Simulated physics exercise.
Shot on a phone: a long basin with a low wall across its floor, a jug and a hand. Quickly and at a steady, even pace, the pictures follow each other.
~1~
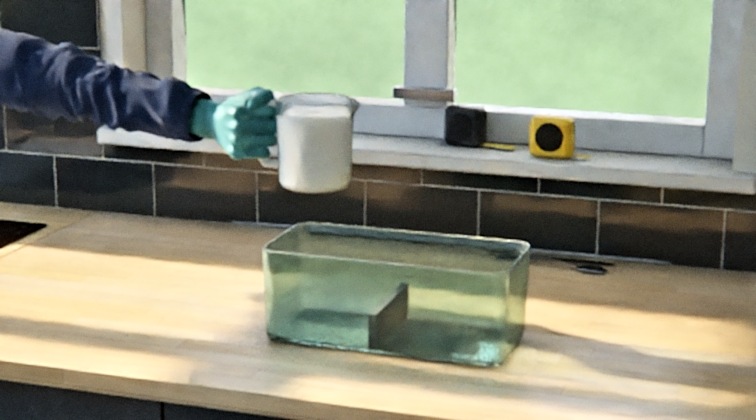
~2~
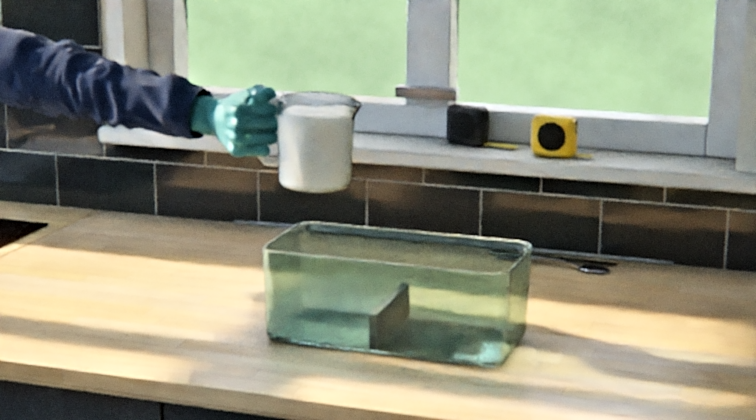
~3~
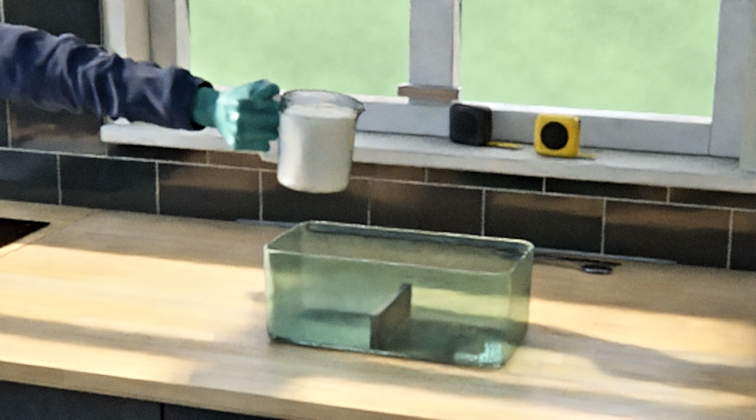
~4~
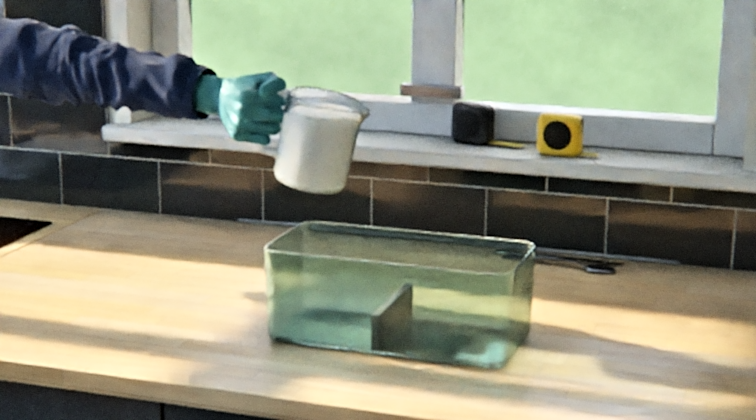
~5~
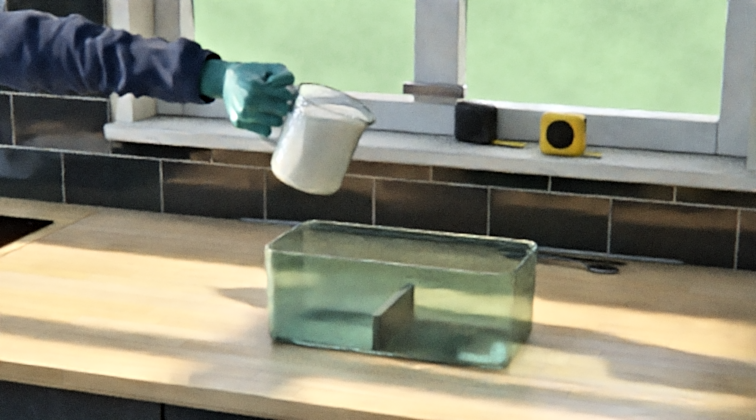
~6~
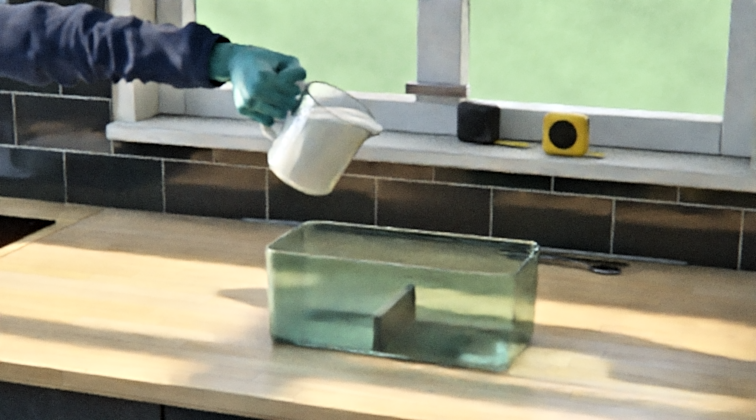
The footage shows a teal-gloved hand holding a clear jug of white contents above a long, greenish glass basin with a low wall across its floor, then gradually tilting the jug to the right.
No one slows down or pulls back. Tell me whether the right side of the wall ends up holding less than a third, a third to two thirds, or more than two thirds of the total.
Larger than two thirds.
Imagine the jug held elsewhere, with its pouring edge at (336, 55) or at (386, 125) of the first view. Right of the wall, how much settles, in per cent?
The first start gives some 65 %, the second some 95 %.
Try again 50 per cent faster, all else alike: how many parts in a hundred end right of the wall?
Roughly 90 percent.
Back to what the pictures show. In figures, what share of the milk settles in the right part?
It comes to about 90 per cent.
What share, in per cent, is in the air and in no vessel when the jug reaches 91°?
Roughly 25 percent.
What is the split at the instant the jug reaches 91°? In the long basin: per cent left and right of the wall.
I'd put the left part near 0 per cent and the right part near 15.
A moment on, the jug is tipped on its side and 59 per cent is still to pour, 0 is left of the wall and 17 right of it.
Next, the jug is tipped right over and 13 per cent is still to pour, 5 is left of the wall and 69 right of it.
Then the jug is tipped right over and 1 per cent is still to pour, 8 is left of the wall and 89 right of it.
Later the jug is tipped right over and 0 per cent is still to pour, 10 is left of the wall and 90 right of it.
At rest 10 per cent lies left of the wall, 90 right of it and 1 outside.
